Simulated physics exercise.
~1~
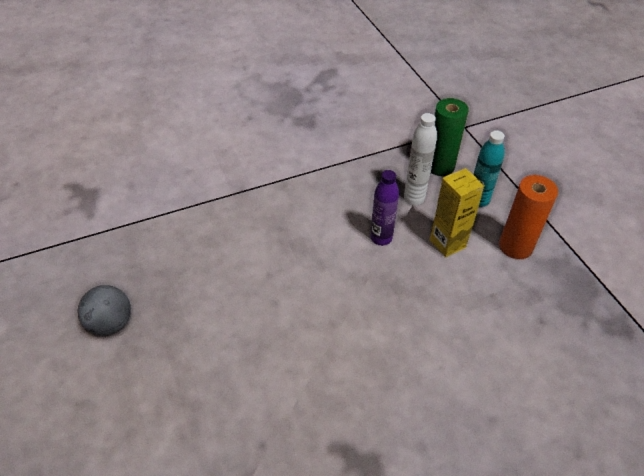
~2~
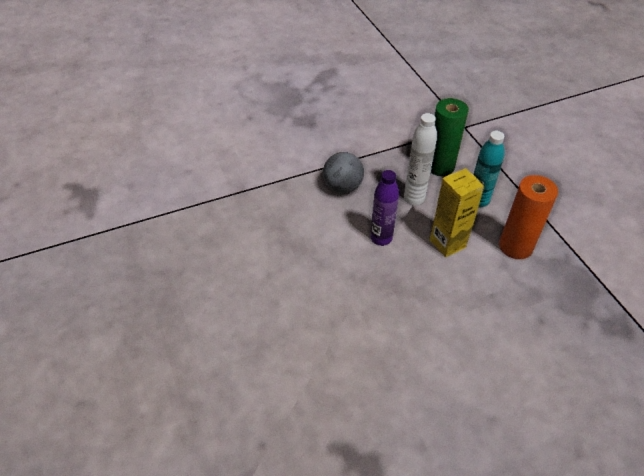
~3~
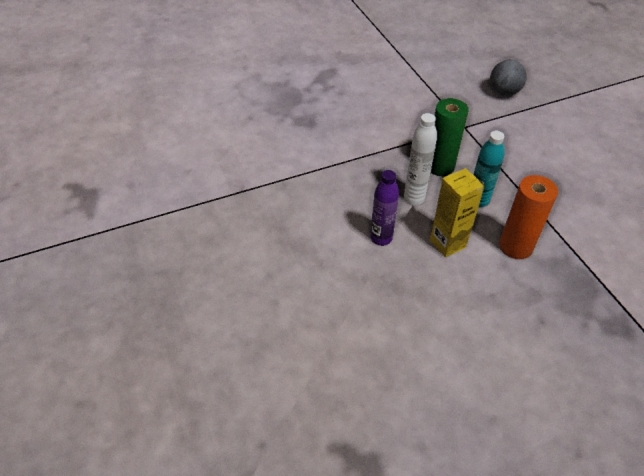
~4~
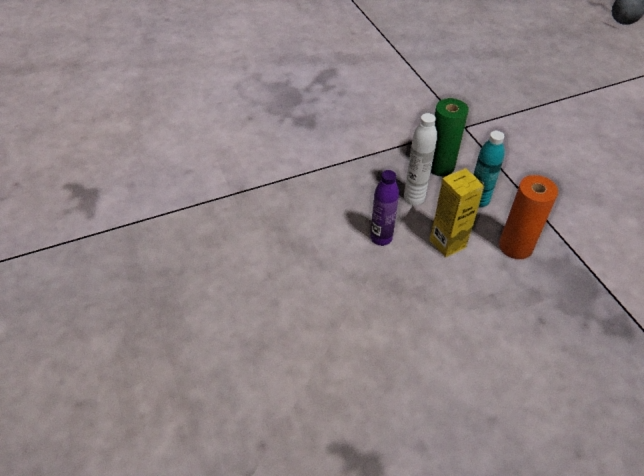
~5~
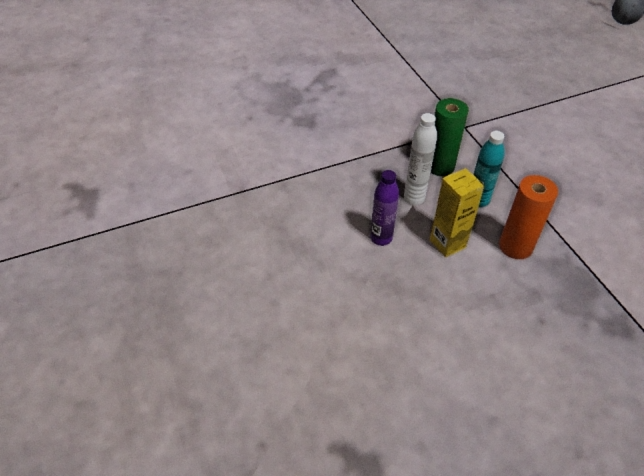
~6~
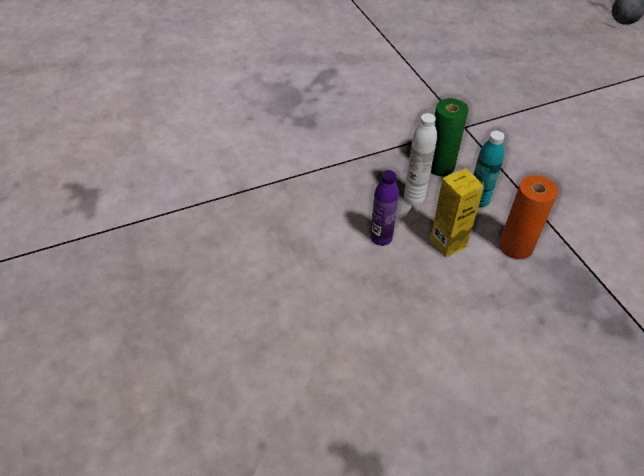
An orange roll stands at the right of a small upright group on a grey, stained floor crossed by dark lines, seen from above at an angle. Beside it are a yellow carton, a purple bottle at the left, and a white bottle, a green roll and a turquoise bottle behind. A grey ball starts alone at the lower left and moves right and up toward the group. It passes behind the green roll without toppling anything and continues to the upper right corner. There it stays, partly out of view, while all six items remain standing.
